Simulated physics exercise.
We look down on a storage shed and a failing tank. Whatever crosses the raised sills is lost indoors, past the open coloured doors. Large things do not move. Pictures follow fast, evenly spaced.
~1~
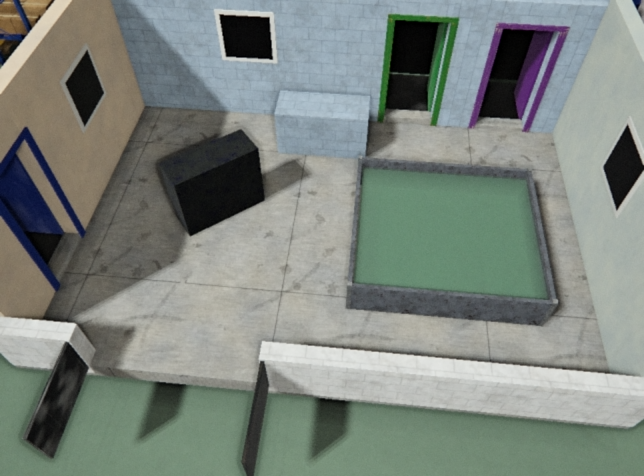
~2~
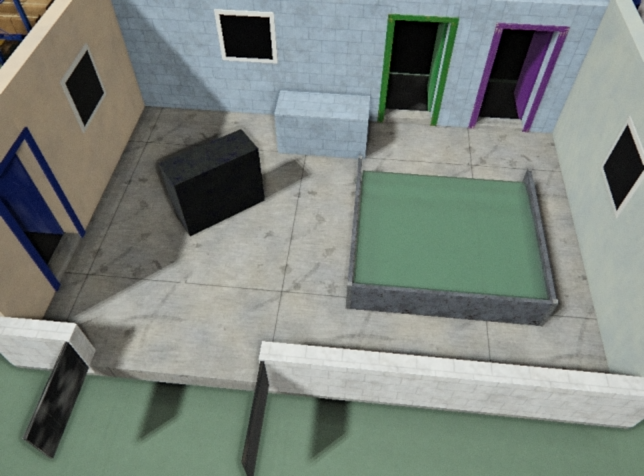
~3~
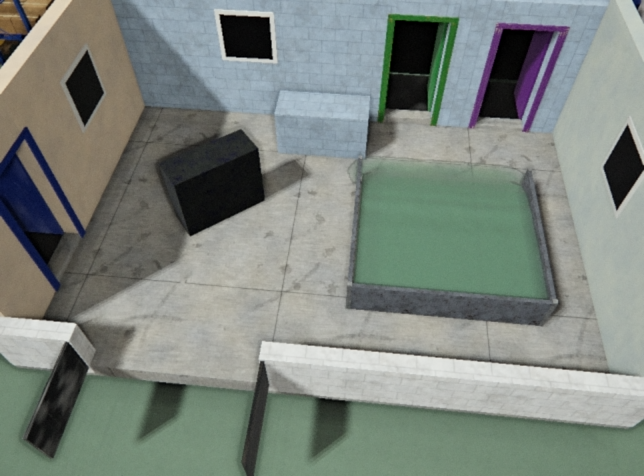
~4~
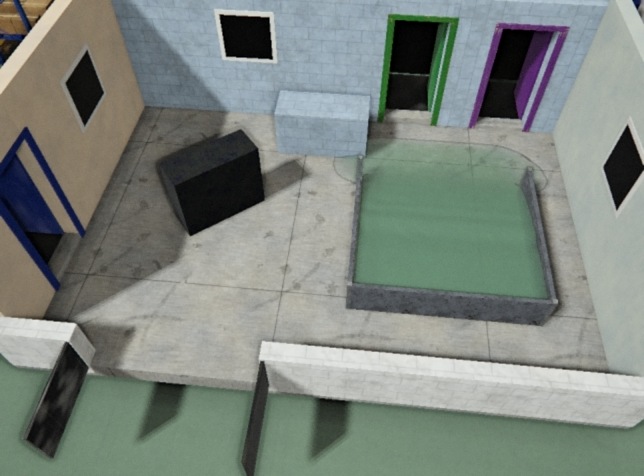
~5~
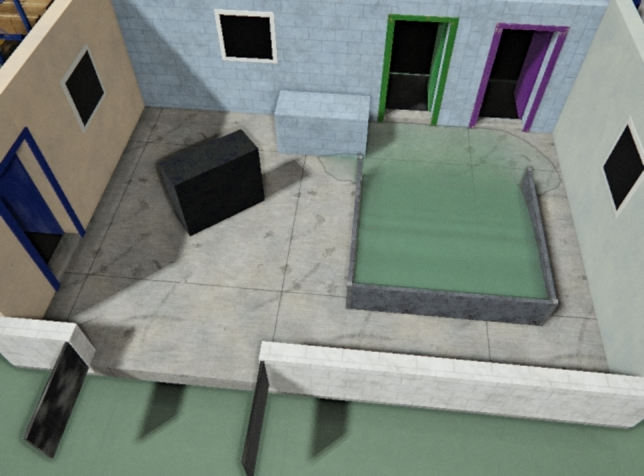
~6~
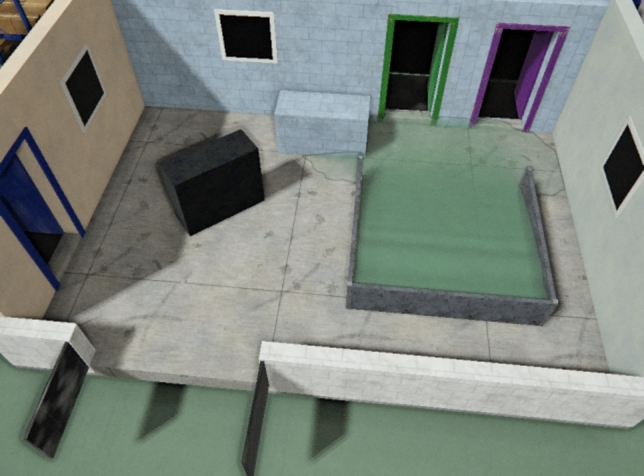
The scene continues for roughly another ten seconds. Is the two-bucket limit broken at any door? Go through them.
Going through them: The purple door breaks it, the green door breaks it, the blue door keeps to it.
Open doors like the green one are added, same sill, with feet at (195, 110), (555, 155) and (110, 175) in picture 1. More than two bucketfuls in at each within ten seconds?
Sure - the first stays short, the second gets past, the third stays short.
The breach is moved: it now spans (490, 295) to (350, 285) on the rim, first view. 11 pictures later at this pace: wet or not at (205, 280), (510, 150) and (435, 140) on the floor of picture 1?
Point by point: Soaked; unwetted; unwetted.
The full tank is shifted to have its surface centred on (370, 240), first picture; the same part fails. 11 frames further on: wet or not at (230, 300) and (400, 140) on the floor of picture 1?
I'd say still dry for the first and swamped for the second.
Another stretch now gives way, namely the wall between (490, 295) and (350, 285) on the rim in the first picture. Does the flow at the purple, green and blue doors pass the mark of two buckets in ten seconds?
Purple door: Beyond the mark; green door: Short of the mark; blue door: Beyond the mark.
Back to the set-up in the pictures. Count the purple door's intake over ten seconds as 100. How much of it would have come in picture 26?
Around 70 in a hundred.
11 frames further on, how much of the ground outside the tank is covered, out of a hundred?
That works out to some 30 in a hundred.
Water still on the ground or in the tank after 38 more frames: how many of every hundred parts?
Roughly 74 parts in a hundred.
A moment on, water covers 25 % of the floor; the purple door over two buckets in, the green door over two buckets in, the blue door not reached.
Next, water covers 30 % of the floor; the purple door far over two buckets in, the green door far over two buckets in, the blue door not reached.
Then, water covers 50 % of the floor; the purple door far over two buckets in, the green door far over two buckets in, the blue door not reached.
Later, water covers 75 % of the floor; the purple door far over two buckets in, the green door far over two buckets in, the blue door wet at the sill, nothing in.
In the end, water covers 95 % of the floor; the purple door far over two buckets in, the green door far over two buckets in, the blue door wet at the sill, nothing in.
